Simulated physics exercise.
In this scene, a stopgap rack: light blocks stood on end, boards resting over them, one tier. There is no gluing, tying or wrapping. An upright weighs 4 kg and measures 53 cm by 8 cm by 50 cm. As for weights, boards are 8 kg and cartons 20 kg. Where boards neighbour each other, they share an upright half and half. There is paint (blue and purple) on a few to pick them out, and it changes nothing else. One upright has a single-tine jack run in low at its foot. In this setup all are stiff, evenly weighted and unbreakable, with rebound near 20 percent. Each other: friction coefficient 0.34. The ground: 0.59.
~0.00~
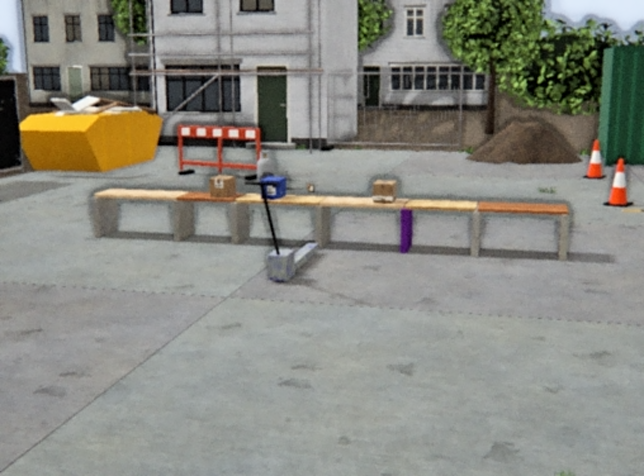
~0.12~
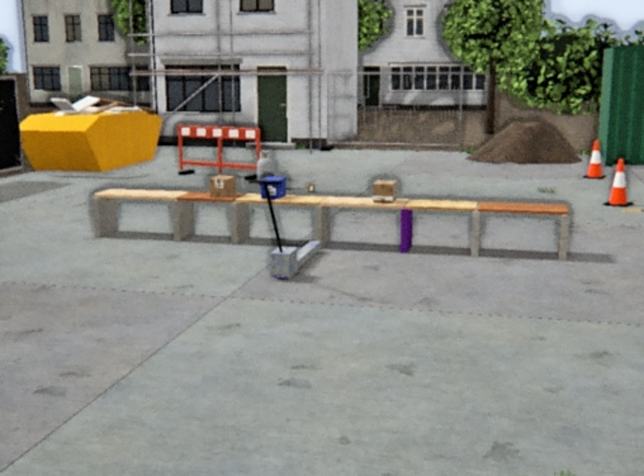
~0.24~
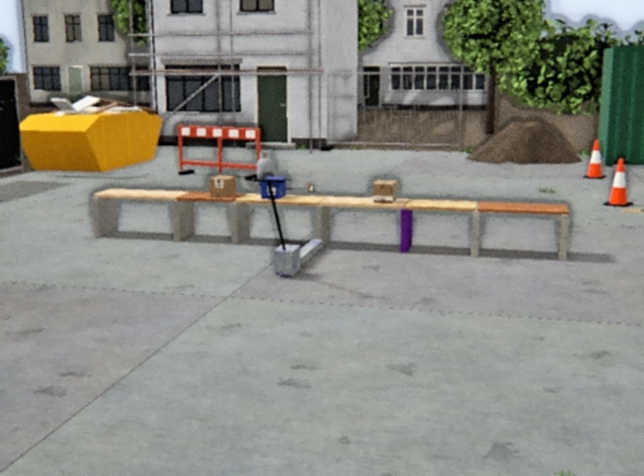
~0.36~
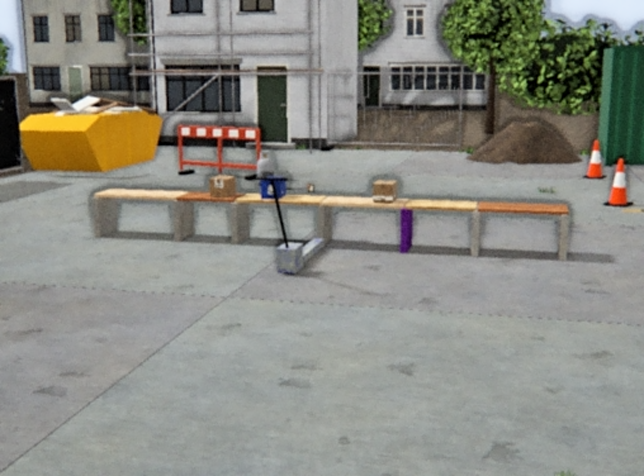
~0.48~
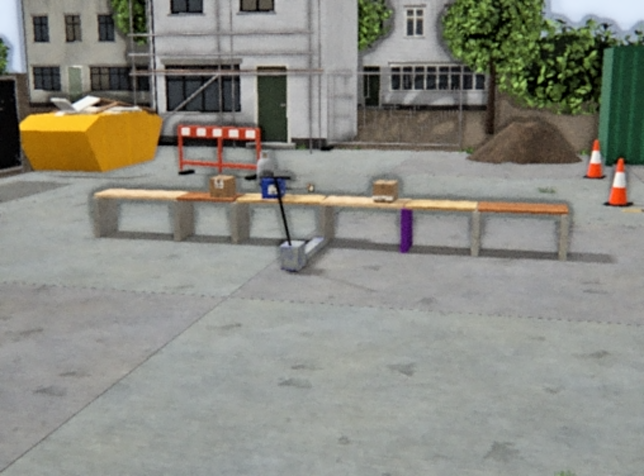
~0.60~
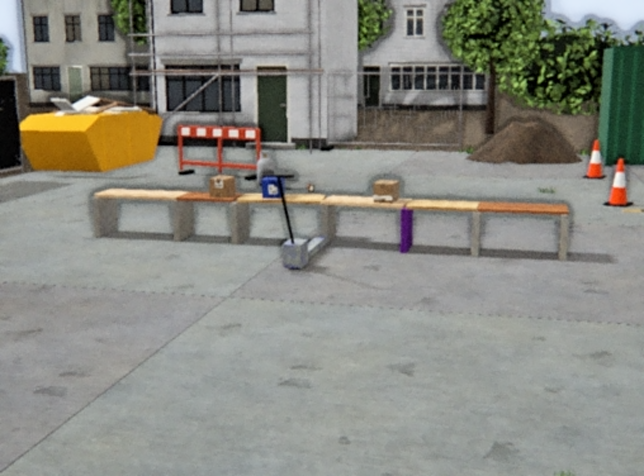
The footage shows a grey jack with a dark handle creeping rightward and away in a paved yard, toward a low rack of boards on upright blocks. The blue carton on top then shifts very slightly, while the purple upright shows no clear movement.
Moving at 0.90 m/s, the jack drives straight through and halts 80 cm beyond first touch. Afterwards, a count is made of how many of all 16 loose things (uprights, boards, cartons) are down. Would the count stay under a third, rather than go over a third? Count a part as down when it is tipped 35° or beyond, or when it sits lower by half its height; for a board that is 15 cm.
No, it goes over a third.
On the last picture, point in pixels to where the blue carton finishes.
Look near (348, 223) in the final frame.
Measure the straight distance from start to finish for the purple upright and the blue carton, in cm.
Purple 40 cm, blue 110 cm.
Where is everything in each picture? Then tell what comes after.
In the first picture (each place is the centre of the face we see best), jack tip (316, 247) 22 cm short; purple upright (404, 231); blue carton (283, 189); all as stacked.
Jack tip (318, 245) 12 cm short; purple upright (404, 231), in the second picture.
Jack tip (321, 243) 9 mm short; purple upright (404, 231), in the third picture.
Jack tip (323, 241) 10 cm in; blue carton (283, 188); one has shifted, in the fourth picture.
Jack tip (325, 239) 21 cm in; blue carton (283, 188) moved 30 mm; 4 have shifted, in the fifth picture.
Jack tip (327, 238) 31 cm in; blue carton (283, 188) moved 55 mm; purple upright (404, 231); 5 have shifted, in the sixth picture.
By 0.86 s, none of the 16 pieces down, 11 disturbed; blue carton moved 12 cm.
By 1.12 s, 4 of the 16 pieces down; purple upright tilted 27°; blue carton tilted 18°, 12 cm lower.
By 1.54 s, 7 of the 16 pieces down; purple upright on its side; blue carton tilted 22°, 24 cm lower.
By 2.56 s, 10 of the 16 pieces down; purple upright on its side; blue carton tilted 64°, 41 cm lower.
When it is over (4.3 s), 10 of the 16 pieces down; purple upright on its side; blue carton on its side. That is 62 per cent. In pixels of the last frame, middles, purple upright near (434, 247), blue carton near (348, 223).
